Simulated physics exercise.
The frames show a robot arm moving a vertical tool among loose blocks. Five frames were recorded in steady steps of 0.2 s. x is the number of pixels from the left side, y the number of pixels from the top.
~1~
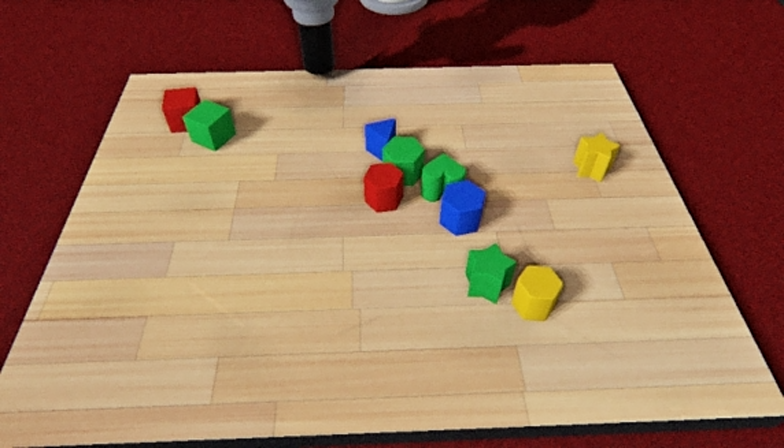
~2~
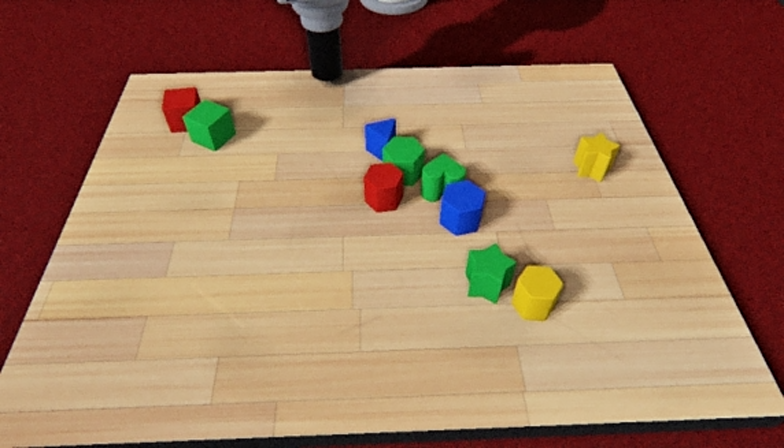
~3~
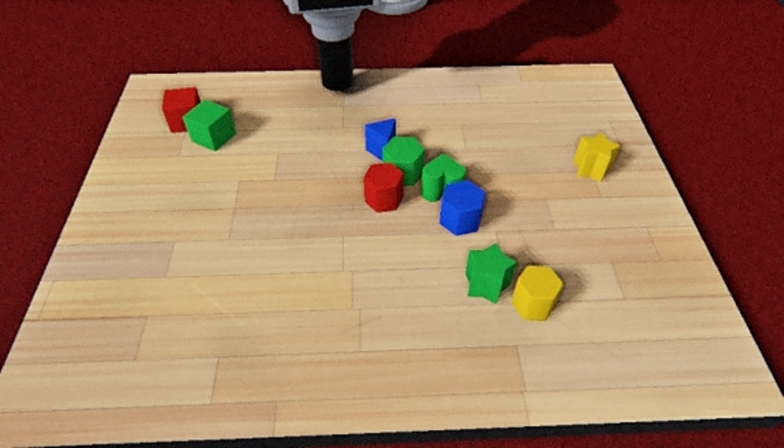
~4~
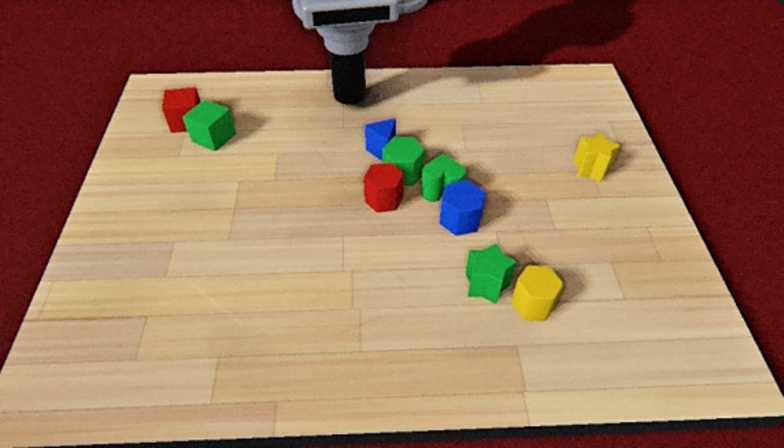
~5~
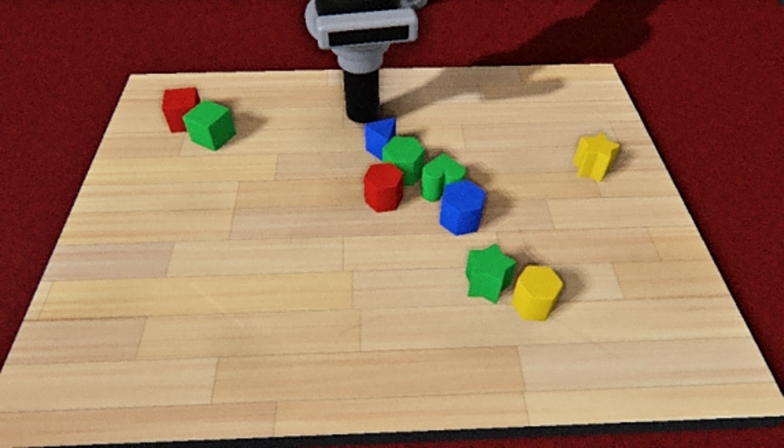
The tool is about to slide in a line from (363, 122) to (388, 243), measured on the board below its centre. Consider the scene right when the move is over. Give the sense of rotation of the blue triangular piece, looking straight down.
Rotates counter-clockwise.
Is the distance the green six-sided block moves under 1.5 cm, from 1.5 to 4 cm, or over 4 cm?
I reckon it covers more than 4 cm.
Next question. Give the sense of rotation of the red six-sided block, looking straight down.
The block spins clockwise.
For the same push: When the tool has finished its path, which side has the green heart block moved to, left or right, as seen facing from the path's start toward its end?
Pushed left.
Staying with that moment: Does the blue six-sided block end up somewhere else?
That would be a yes.
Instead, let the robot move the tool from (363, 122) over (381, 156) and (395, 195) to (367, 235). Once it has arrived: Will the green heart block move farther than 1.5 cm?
Yes, it checks out.
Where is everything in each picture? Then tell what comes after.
The first frame shows tip of the tool (319, 66), middles of tops, blue triangular piece (383, 127), red six-sided block (384, 175), green six-sided block (404, 149), green heart block (444, 167), blue six-sided block (464, 195).
The second frame shows tool (327, 73), nothing pushed.
The third frame shows tool (338, 82), nothing pushed.
The fourth frame shows tool (350, 95), nothing pushed.
The fifth frame shows tool (363, 113), blue triangular piece (383, 127), red six-sided block (384, 175), green six-sided block (404, 149), green heart block (444, 167), blue six-sided block (464, 195).
On the path given first. One third of the way, tool (370, 148); blue triangular piece (391, 146), turned 30° anticlockwise; green six-sided block (422, 163); green heart block (456, 172), turned 20° anticlockwise; blue six-sided block (467, 198).
Two thirds of the way, tool (378, 188); blue triangular piece (410, 174), turned 80° anticlockwise; red six-sided block (387, 199), turned 55° clockwise; green six-sided block (450, 177), turned 25° anticlockwise; green heart block (486, 177), turned 40° anticlockwise; blue six-sided block (479, 208), turned 15° clockwise.
At the end, tool (387, 234); blue triangular piece (412, 178), turned 95° anticlockwise; red six-sided block (400, 249), turned 45° clockwise; green six-sided block (451, 177), turned 25° anticlockwise; green heart block (488, 177), turned 40° anticlockwise; blue six-sided block (479, 208), turned 15° clockwise.
